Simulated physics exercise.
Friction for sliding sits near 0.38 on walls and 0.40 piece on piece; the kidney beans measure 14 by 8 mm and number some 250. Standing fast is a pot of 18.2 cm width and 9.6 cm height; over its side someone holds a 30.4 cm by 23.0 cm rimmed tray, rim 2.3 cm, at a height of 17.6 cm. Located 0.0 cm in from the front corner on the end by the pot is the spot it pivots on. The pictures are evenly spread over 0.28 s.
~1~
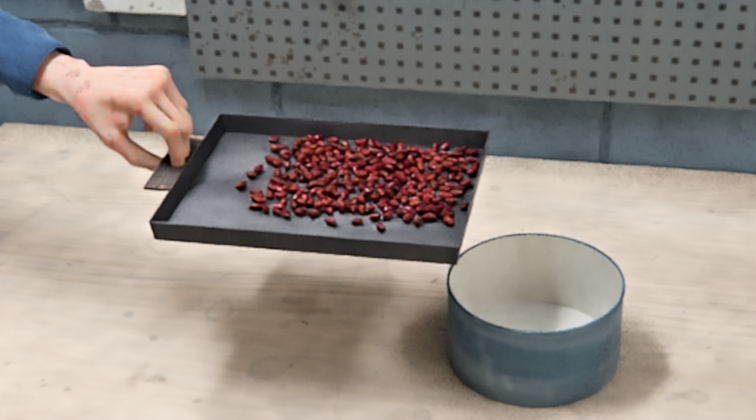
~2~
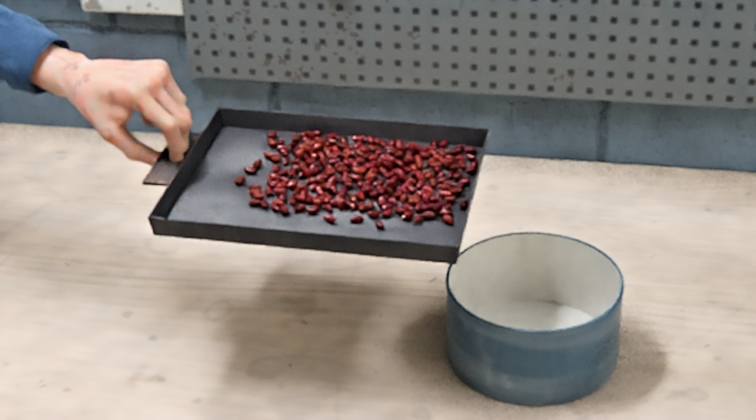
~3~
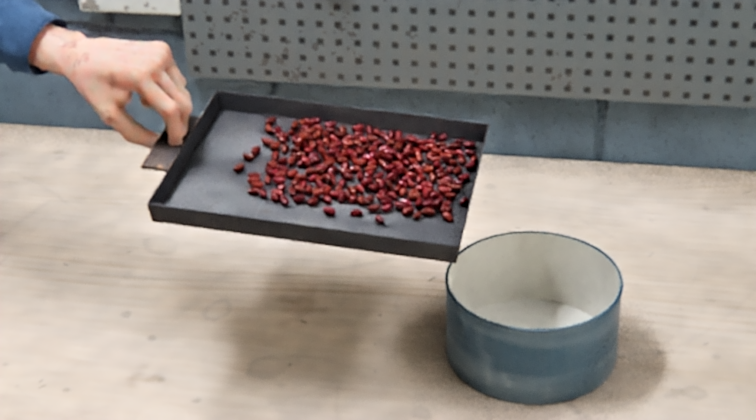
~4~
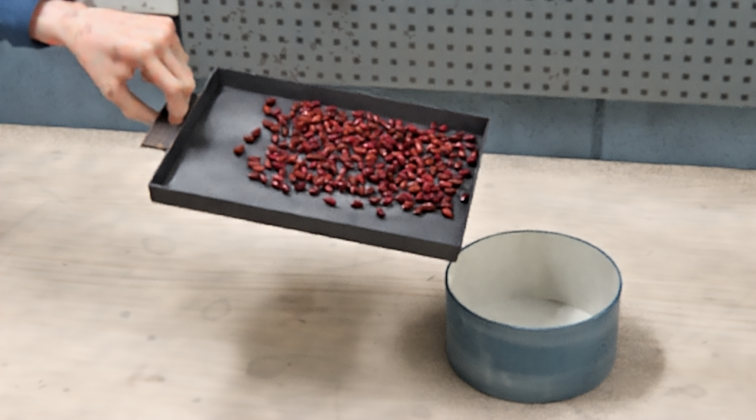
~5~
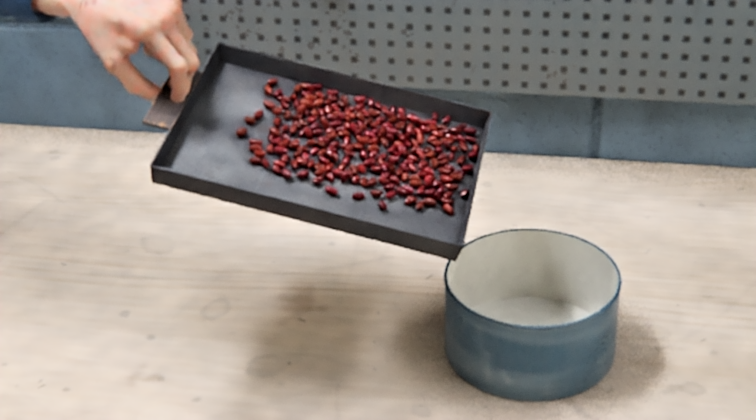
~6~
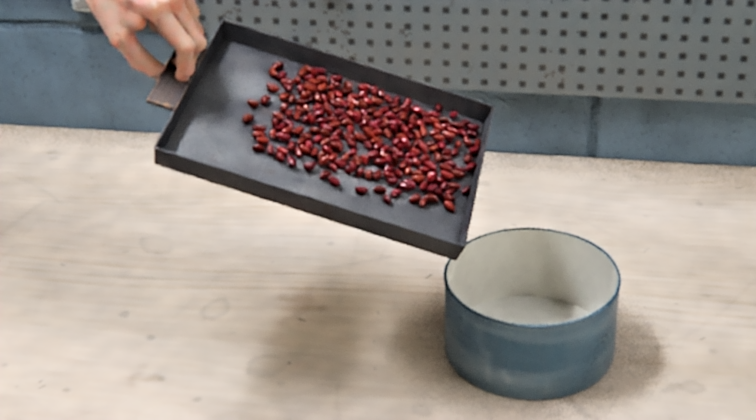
In this clip, a hand grips the left end of a dark rimmed tray of red kidney beans and raises that end, steadily tilting the tray down toward the right, where its corner stays beside a blue pot.
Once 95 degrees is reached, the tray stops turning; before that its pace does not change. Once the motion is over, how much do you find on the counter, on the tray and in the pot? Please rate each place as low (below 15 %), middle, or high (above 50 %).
Counter: High, tray: Low, pot: Middle.
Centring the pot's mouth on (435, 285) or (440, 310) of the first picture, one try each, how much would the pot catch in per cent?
Near 0 and 40 percent, one try each.
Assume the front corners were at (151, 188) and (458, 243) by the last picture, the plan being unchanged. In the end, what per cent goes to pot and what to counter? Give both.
Pot: 0, counter: 100.
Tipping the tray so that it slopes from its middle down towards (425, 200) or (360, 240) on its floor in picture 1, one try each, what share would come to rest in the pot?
Estimate: Some 70 % and some 0 % respectively.
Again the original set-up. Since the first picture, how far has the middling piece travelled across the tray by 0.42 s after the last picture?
Displacement on the tray: Roughly 9 cm.
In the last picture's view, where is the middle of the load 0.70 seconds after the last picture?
Near (500, 217).
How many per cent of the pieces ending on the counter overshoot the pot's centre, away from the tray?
Some 60 per cent.
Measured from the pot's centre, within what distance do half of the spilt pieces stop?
Roughly 18 cm from the centre.
Then, 0.42 s after the last picture, tilt 56 degrees; the tray holds 100 %, the pot 0 %.
Then, 0.70 s after the last picture, tilt 80 degrees; the tray holds 70 %, the pot 0 %.
Then, 1.08 s after the last picture, tilt 95 degrees; the tray holds 10 %, the pot 25 %.
In the end, counter 70 %, tray 0 %, pot 30 %.
